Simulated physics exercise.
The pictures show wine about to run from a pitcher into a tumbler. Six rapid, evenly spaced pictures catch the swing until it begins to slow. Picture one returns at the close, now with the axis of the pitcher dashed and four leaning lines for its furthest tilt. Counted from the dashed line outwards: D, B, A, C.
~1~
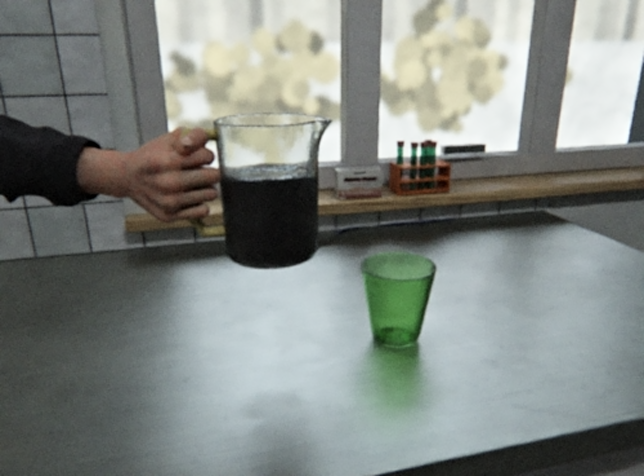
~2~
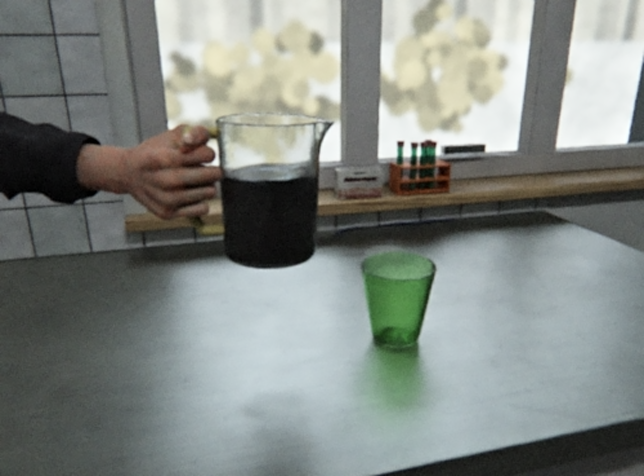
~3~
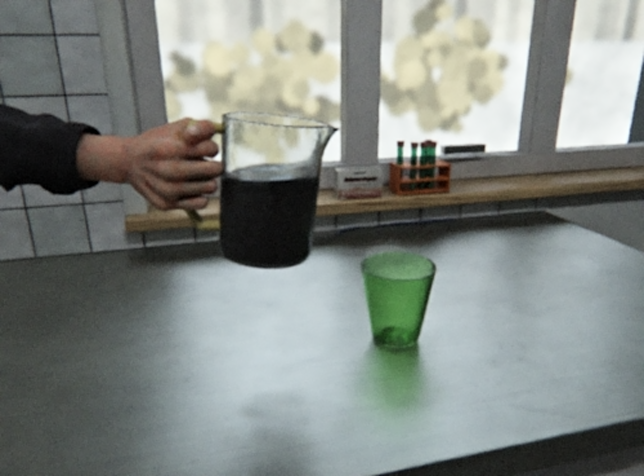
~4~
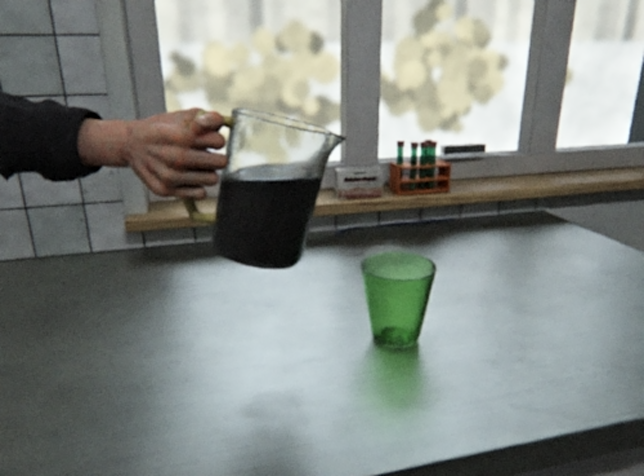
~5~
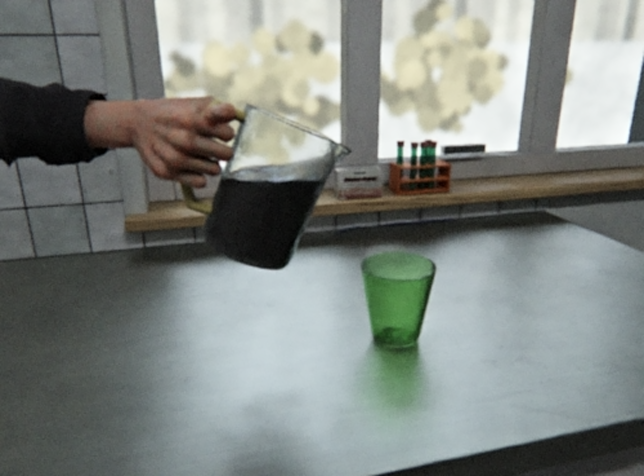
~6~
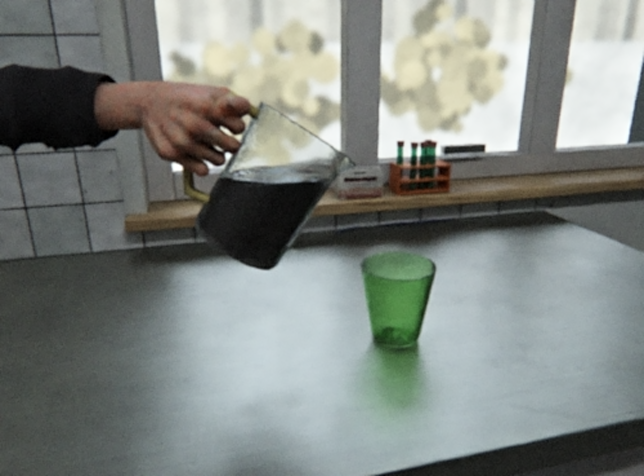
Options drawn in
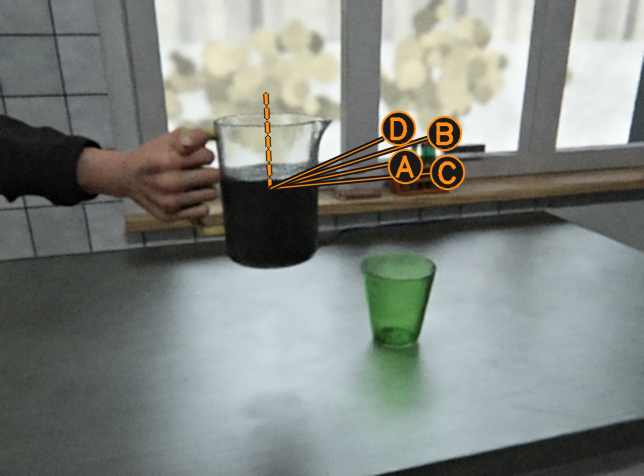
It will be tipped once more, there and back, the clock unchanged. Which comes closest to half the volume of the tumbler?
The answer is line D.
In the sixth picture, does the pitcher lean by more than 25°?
Yes.
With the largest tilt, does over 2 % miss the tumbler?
Yes.
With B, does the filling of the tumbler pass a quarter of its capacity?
Yes.
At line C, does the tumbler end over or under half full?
Over.
On the marked copy, A at (388, 164); B at (428, 138); C at (430, 173); D at (382, 138).
With A, the tumbler ends with about 70 % of what it can hold; 16 % of the wine is spilt.
With B, the tumbler ends with about 65 % of what it can hold; 6 % of the wine is spilt.
With C, the tumbler ends with about 77 % of what it can hold; 23 % of the wine is spilt.
With D, the tumbler ends with about 50 % of what it can hold; 3 % of the wine is spilt.
